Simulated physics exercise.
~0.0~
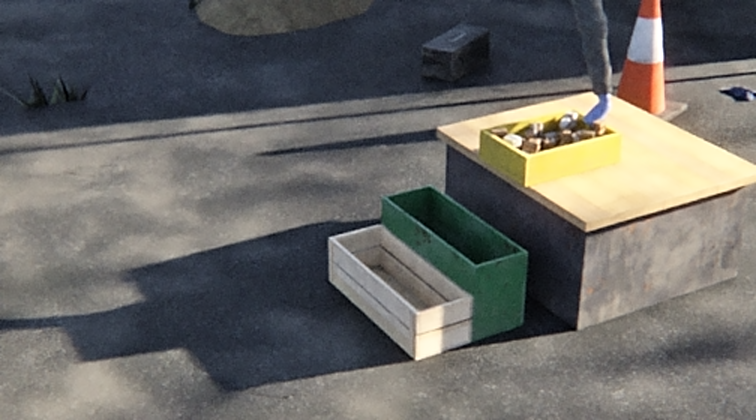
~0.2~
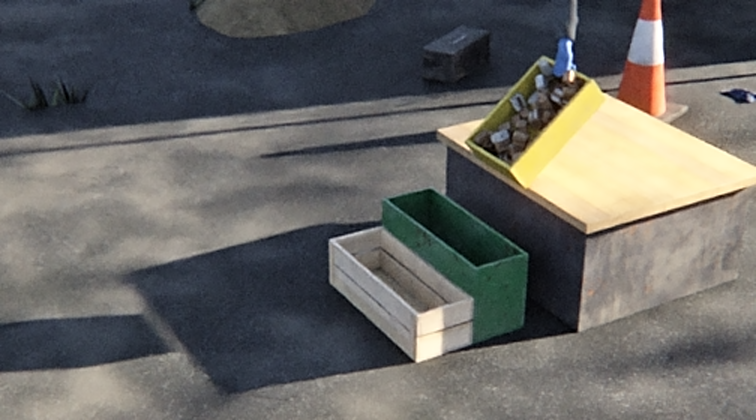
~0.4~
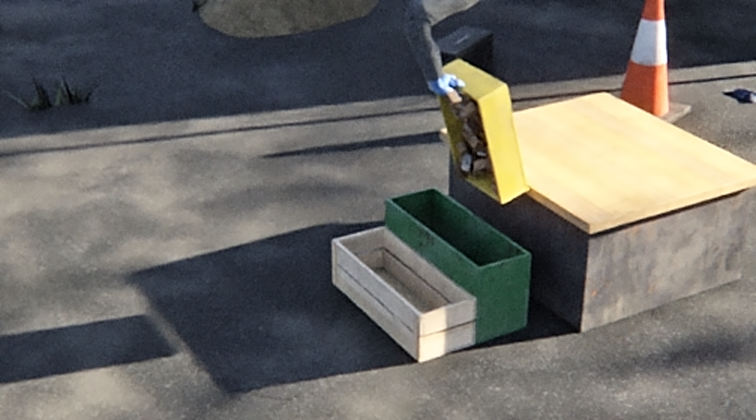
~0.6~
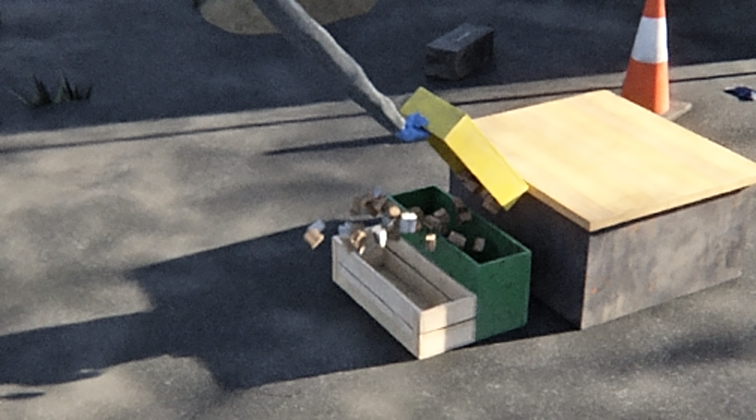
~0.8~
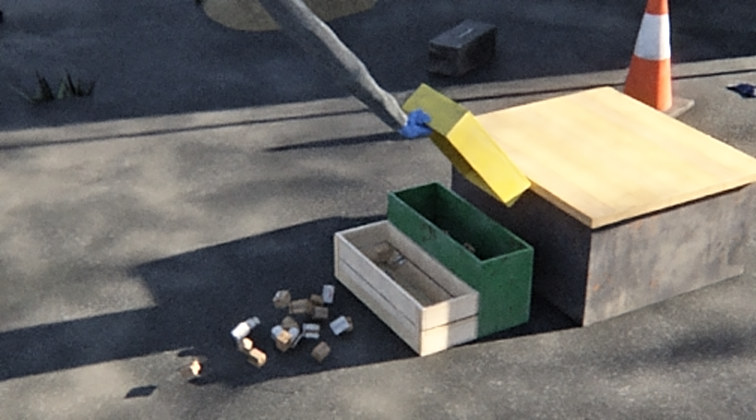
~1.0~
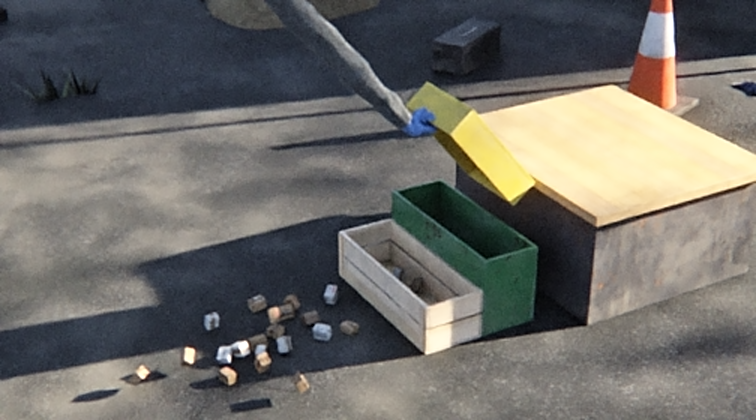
On sunlit pavement, a gloved hand tips blocks from a yellow box, many overshooting two containers.
